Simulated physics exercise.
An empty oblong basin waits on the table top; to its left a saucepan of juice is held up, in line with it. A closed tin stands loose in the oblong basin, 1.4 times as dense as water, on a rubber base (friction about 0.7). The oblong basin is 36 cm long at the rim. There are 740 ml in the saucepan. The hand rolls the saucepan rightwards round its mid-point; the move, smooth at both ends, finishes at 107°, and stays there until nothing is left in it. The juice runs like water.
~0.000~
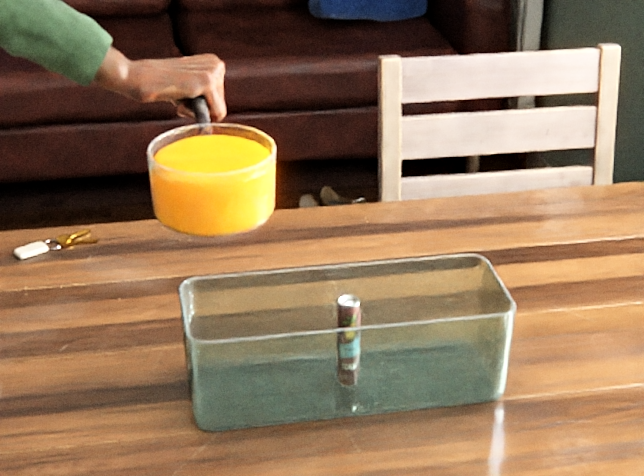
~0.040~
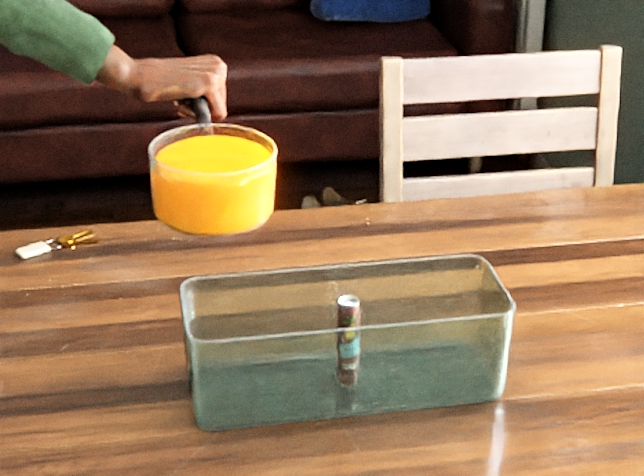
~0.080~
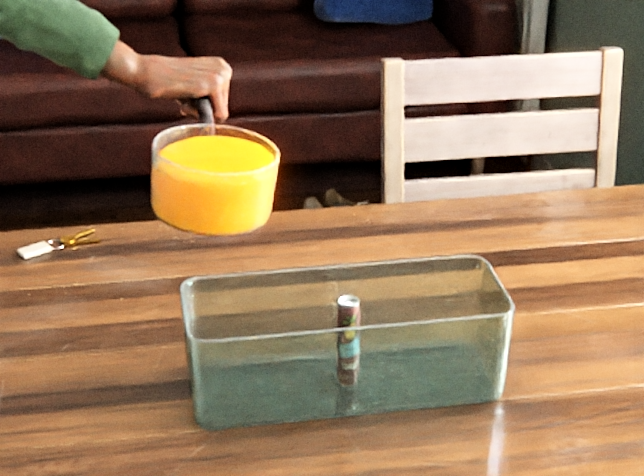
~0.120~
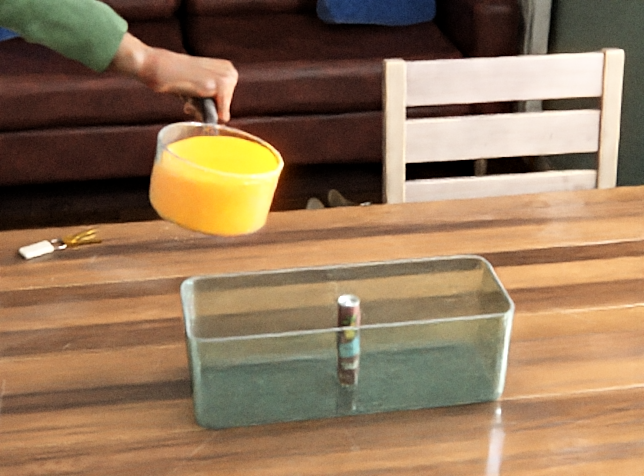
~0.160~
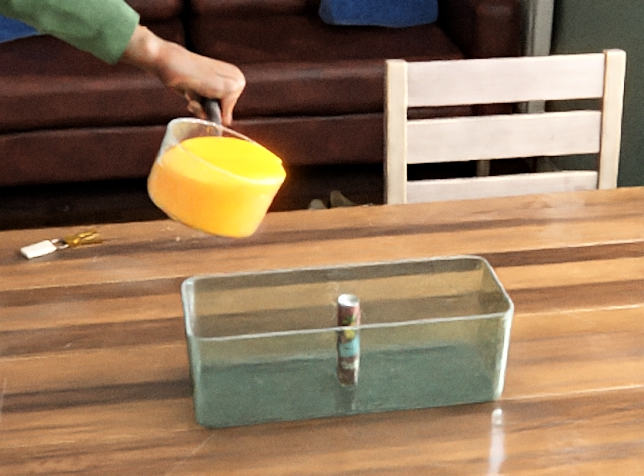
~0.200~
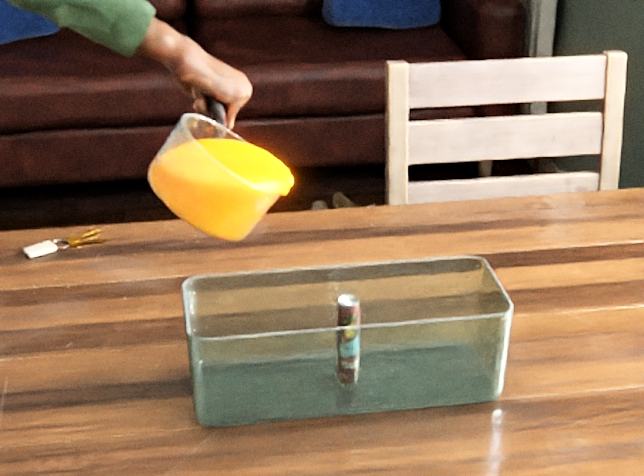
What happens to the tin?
The tin goes over.
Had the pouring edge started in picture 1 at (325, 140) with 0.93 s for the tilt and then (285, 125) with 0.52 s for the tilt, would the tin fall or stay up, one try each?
First it stays up; then it topples.
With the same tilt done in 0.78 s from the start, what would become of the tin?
Then it topples.
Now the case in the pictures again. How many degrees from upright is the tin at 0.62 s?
Near 5° from upright.
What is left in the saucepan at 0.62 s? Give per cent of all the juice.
About 4 per cent.
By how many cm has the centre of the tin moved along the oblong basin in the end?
About 8.0 cm.
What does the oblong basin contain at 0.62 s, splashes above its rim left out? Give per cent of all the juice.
Near 90 in a hundred.
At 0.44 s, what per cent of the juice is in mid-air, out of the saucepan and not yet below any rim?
Some 48 per cent.
Then, 0.44 s in, the tilt is 103° and 23 per cent is still to pour; the tin stands where it began.
Then, 0.62 s in, the tilt is 107° and 4 per cent is still to pour; the tin leans 4°.
Then, 0.80 s in, the tilt is 107° and 0 per cent is still to pour; the tin leans 35°.
Then, 1.00 s in, the tilt is 107° and 0 per cent is still to pour; the tin lies on its side.
Finally, the tin lies on its side.
